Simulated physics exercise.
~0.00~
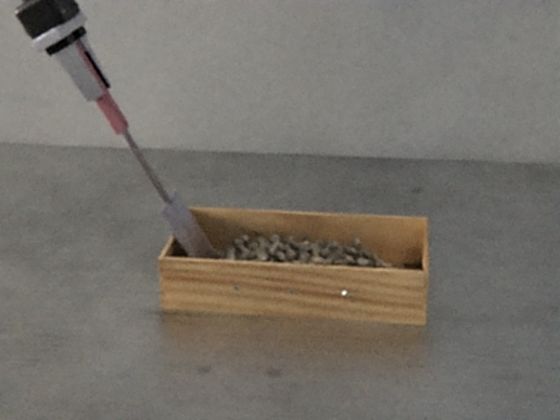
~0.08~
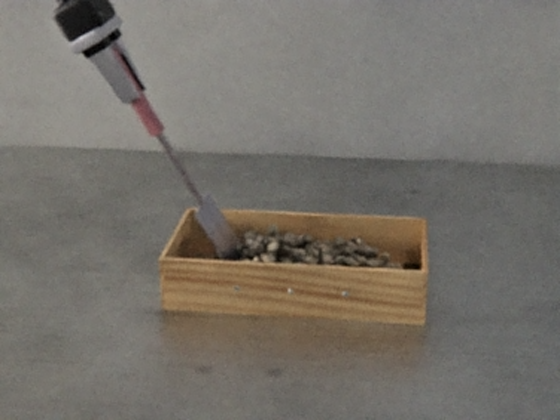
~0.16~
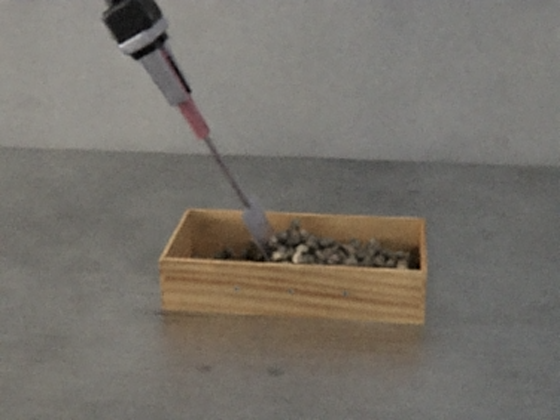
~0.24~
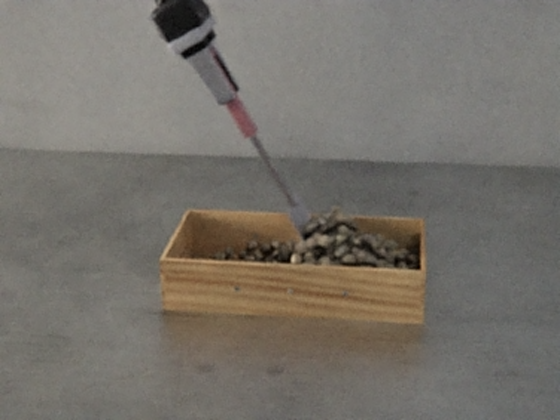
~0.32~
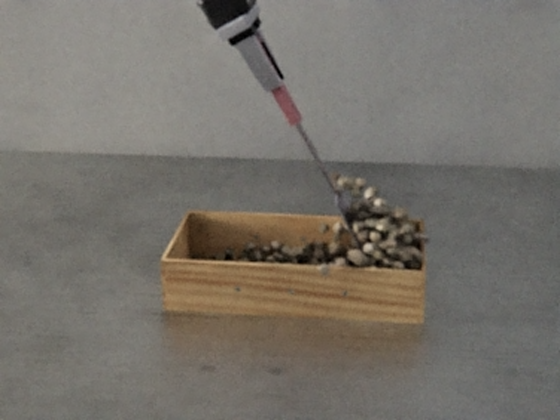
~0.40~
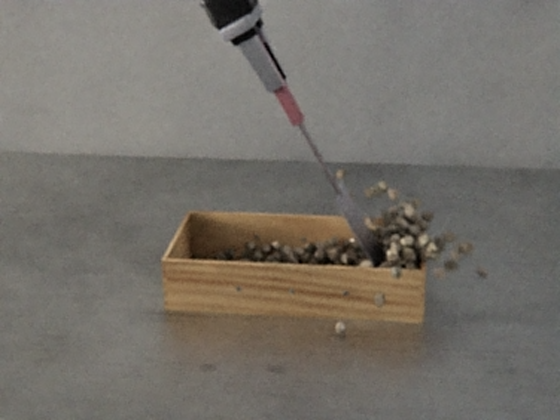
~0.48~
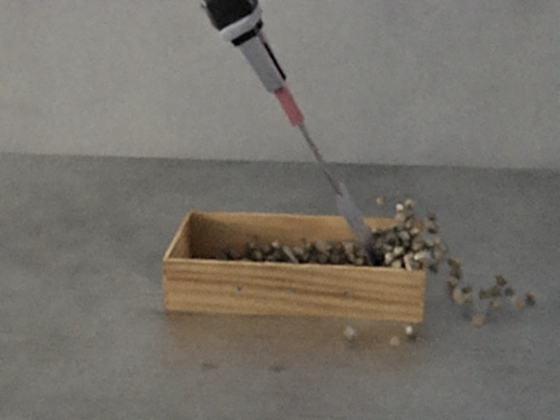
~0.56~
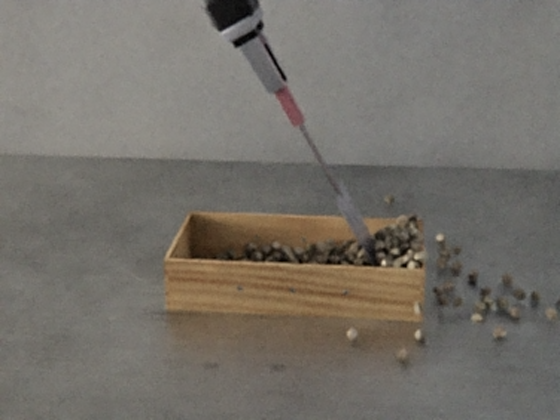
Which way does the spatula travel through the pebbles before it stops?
It moves to the right, going from the left end of the tin towards the right end.
